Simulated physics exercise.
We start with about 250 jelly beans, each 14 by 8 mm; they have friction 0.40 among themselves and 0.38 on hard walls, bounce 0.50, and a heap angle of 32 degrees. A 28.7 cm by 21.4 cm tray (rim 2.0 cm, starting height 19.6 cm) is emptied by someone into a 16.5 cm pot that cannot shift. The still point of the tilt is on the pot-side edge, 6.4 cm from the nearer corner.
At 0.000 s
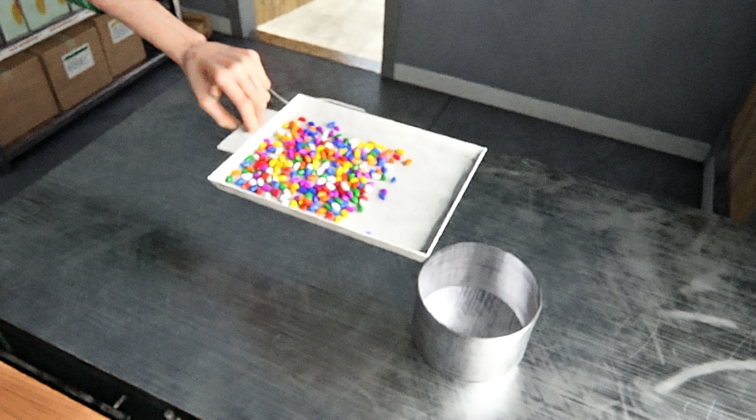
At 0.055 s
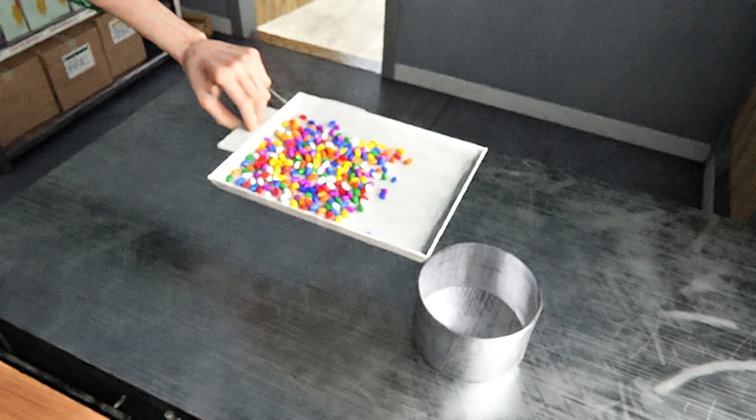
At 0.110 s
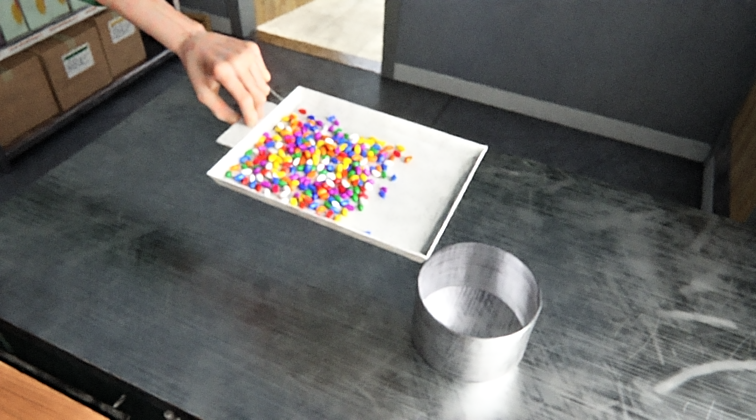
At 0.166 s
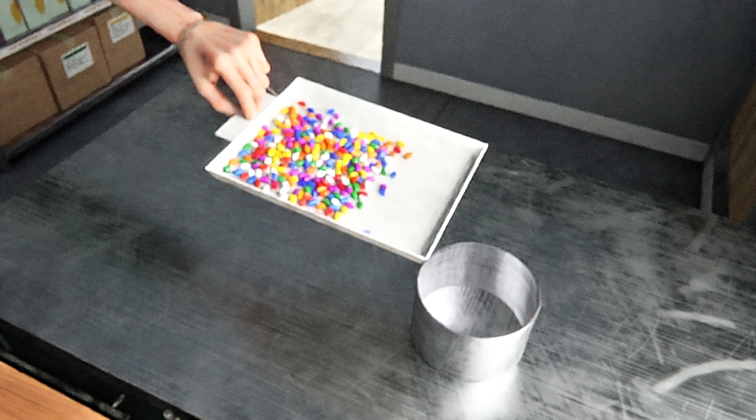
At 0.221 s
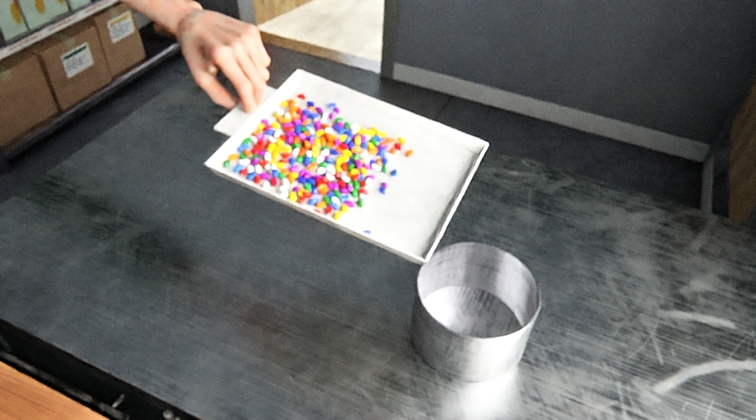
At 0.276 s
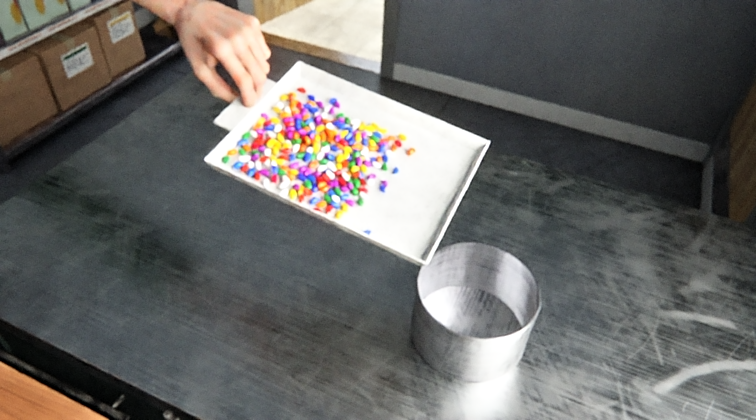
We see a hand gripping a white tray of colourful jelly beans above a dark table, beside an empty metal pot. The hand slowly raises the tray's far left side, tilting it slightly toward the pot, while the beans stay clustered.
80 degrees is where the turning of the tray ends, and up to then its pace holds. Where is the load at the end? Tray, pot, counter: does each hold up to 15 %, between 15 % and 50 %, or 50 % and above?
Left on the tray: Up to 15 %; pot: Between 15 % and 50 %; counter: 50 % and above.
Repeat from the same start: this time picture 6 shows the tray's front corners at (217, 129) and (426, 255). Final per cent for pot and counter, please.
In the pot: 70 per cent; on the counter: 30 per cent.
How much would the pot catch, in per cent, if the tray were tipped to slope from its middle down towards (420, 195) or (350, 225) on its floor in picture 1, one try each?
I'd put it at about 70 per cent for the first tilt and about 0 per cent for the second.
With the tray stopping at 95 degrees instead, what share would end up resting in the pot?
Near 25 %, then.
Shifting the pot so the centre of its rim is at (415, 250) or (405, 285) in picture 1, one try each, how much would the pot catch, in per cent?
Close to 0 in a hundred, then close to 90 in a hundred.
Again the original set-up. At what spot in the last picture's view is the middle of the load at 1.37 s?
My estimate is roughly (420, 273).
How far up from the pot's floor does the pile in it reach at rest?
Some 1.0 cm above the floor.
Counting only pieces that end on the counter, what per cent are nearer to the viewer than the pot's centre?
Share: Some 100 %.
After 0.93 s, tilt 43 degrees; the tray holds 100 %, the pot 0 %.
Then, at 1.37 s, tilt 65 degrees; the tray holds 50 %, the pot 10 %.
Then, at 1.89 s, tilt 80 degrees; the tray holds 5 %, the pot 25 %.
At rest (3.0 s), tray 0 %, pot 25 %, counter 70 %.
